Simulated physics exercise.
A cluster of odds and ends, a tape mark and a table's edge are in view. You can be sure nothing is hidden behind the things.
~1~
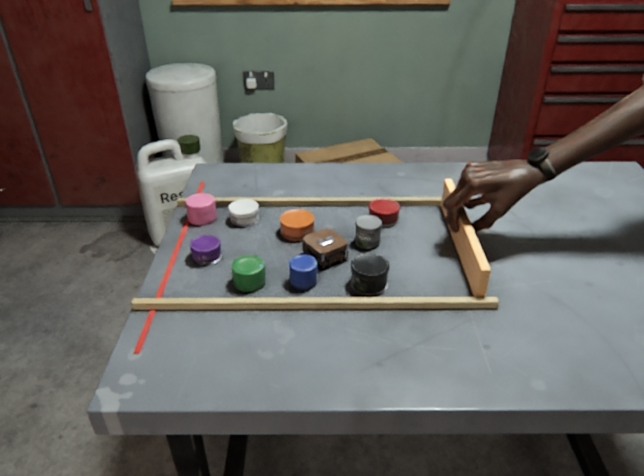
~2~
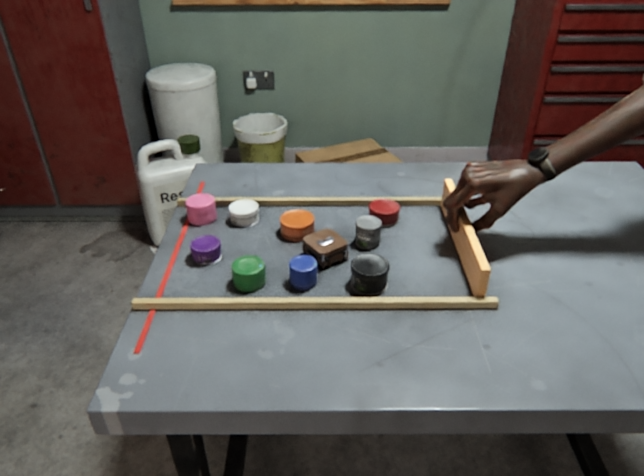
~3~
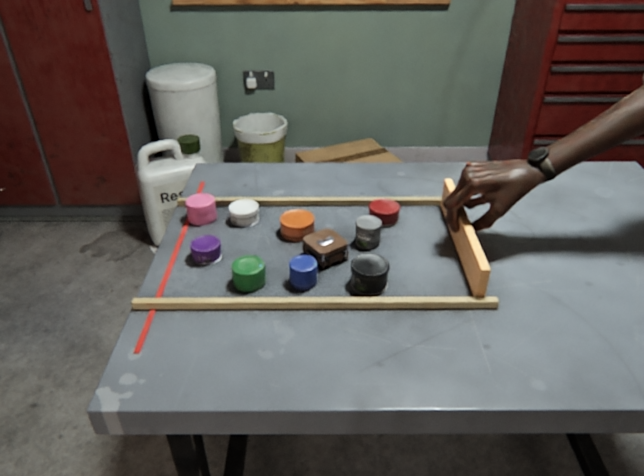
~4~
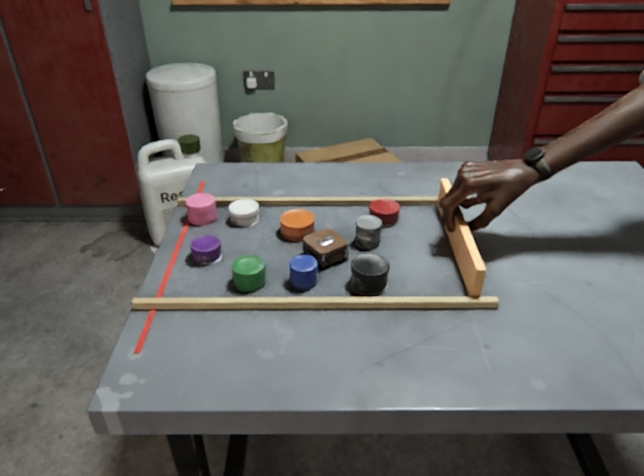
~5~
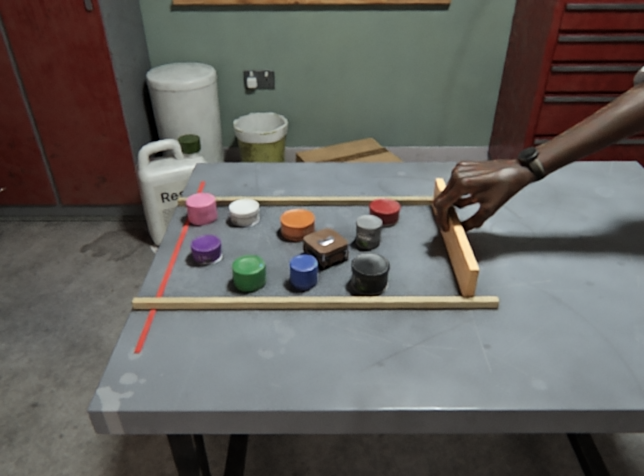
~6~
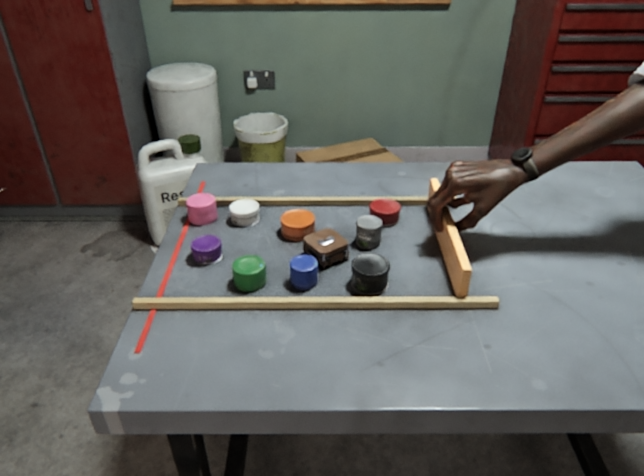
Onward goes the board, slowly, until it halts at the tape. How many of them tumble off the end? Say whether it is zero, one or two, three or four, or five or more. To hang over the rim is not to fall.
Well, what drops off the end works out to five or more of them.
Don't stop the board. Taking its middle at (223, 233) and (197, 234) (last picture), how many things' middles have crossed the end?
Counts for the two places are 2 and 5.
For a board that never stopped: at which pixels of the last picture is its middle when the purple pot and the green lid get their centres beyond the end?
The purple pot gives roughly (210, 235), the green lid roughly (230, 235).
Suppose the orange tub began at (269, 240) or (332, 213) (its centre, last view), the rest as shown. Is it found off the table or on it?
Place by place, it goes down, then goes down.
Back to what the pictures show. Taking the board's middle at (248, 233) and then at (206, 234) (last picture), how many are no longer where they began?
Counts: 10 / 10.
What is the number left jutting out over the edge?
The count would be 4.
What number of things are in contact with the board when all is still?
Contact count: 4.
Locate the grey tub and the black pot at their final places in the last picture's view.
They come to rest around (166, 234) and (142, 278).
A little later, none off yet; pink lid at rest near (202, 209); purple pot at rest near (207, 250); white pot at rest near (245, 213).
Next, none off yet; pink lid at rest near (202, 209); purple pot at rest near (207, 250); white pot moving near (241, 212).
Later still, none off yet; pink lid tilted well over near (152, 217); purple pot shifted about its own width near (165, 250); white pot shifted well along near (185, 207).
When it is over, the number that fall off is five or more; down, blue lid, orange tub, green lid, white pot, purple pot and pink lid.
